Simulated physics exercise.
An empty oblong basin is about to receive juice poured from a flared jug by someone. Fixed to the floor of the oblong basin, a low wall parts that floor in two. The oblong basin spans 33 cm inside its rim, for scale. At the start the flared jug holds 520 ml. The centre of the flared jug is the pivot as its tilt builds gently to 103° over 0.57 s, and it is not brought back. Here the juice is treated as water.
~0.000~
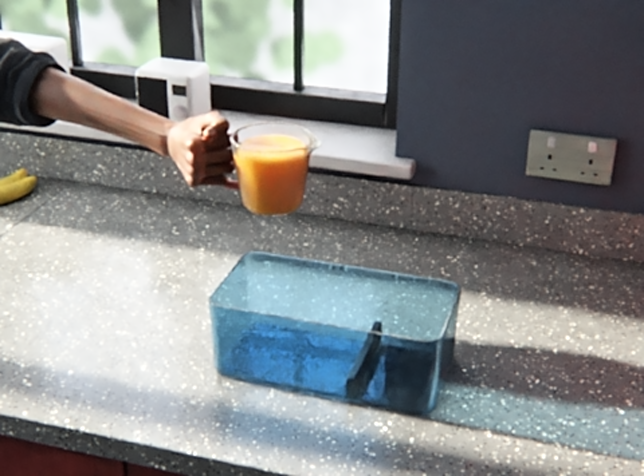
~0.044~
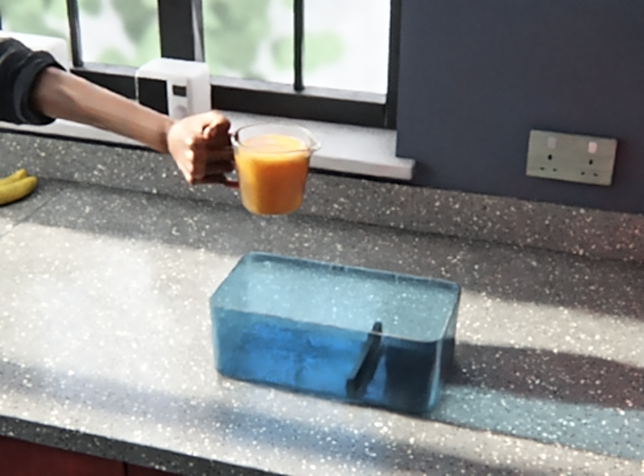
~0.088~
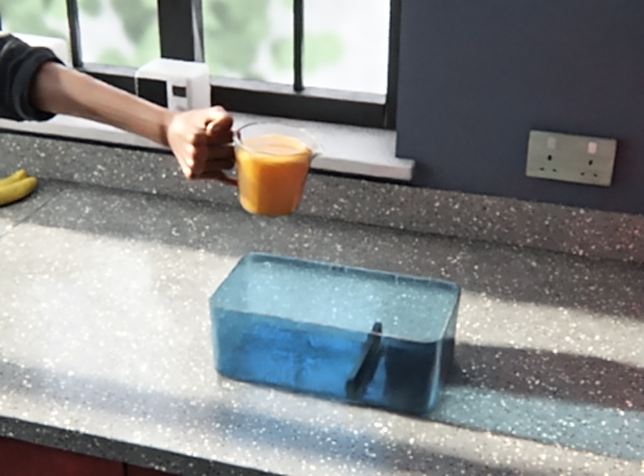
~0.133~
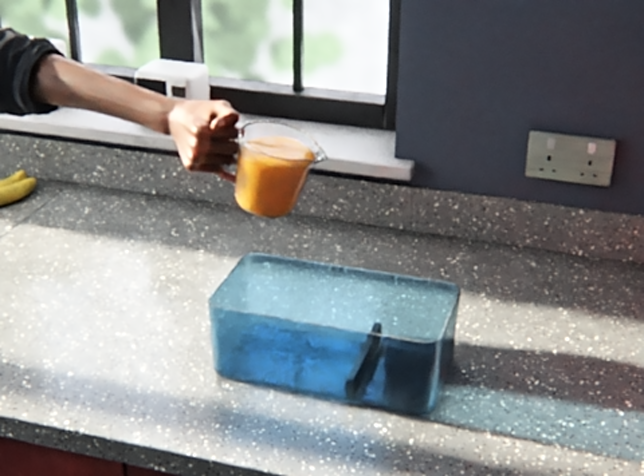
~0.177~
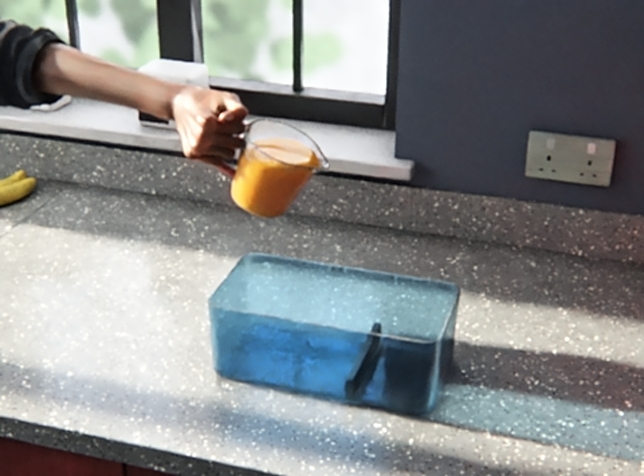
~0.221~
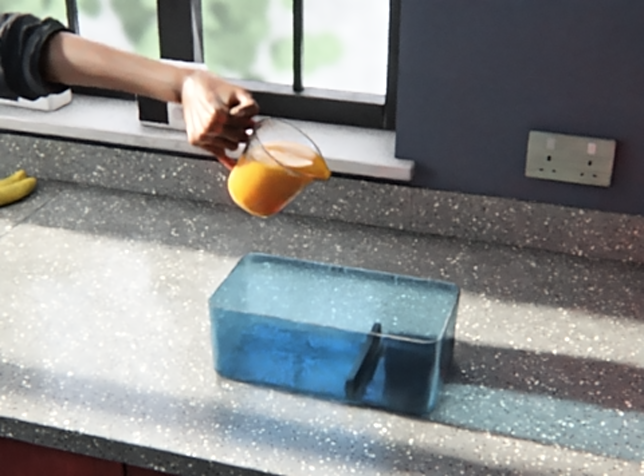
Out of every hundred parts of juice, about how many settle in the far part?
About 36 out of 100.
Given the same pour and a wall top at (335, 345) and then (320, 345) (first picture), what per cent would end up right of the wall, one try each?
In order, 85 and 85 per cent.
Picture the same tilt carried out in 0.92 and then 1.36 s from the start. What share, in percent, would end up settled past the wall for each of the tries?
55 and 60 %.
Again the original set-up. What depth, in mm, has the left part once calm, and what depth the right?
10 mm left, 10 mm right.
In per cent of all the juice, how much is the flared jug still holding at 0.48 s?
Portion remaining: Approx. 42 per cent.
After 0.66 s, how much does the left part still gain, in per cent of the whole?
About 18 percent.
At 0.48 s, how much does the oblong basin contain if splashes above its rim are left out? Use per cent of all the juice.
About 20%.
Then, 0.48 s in, the tilt is 96° and 42 per cent is still to pour, 4 is left of the wall and 15 right of it.
Then, 0.66 s in, the tilt is 103° and 7 per cent is still to pour, 43 is left of the wall and 33 right of it.
Then, 0.86 s in, the tilt is 103° and 0 per cent is still to pour, 60 is left of the wall and 35 right of it.
Then, 1.07 s in, the tilt is 103° and 0 per cent is still to pour, 62 is left of the wall and 36 right of it.
Finally, 62 per cent lies left of the wall, 36 right of it and 3 outside.
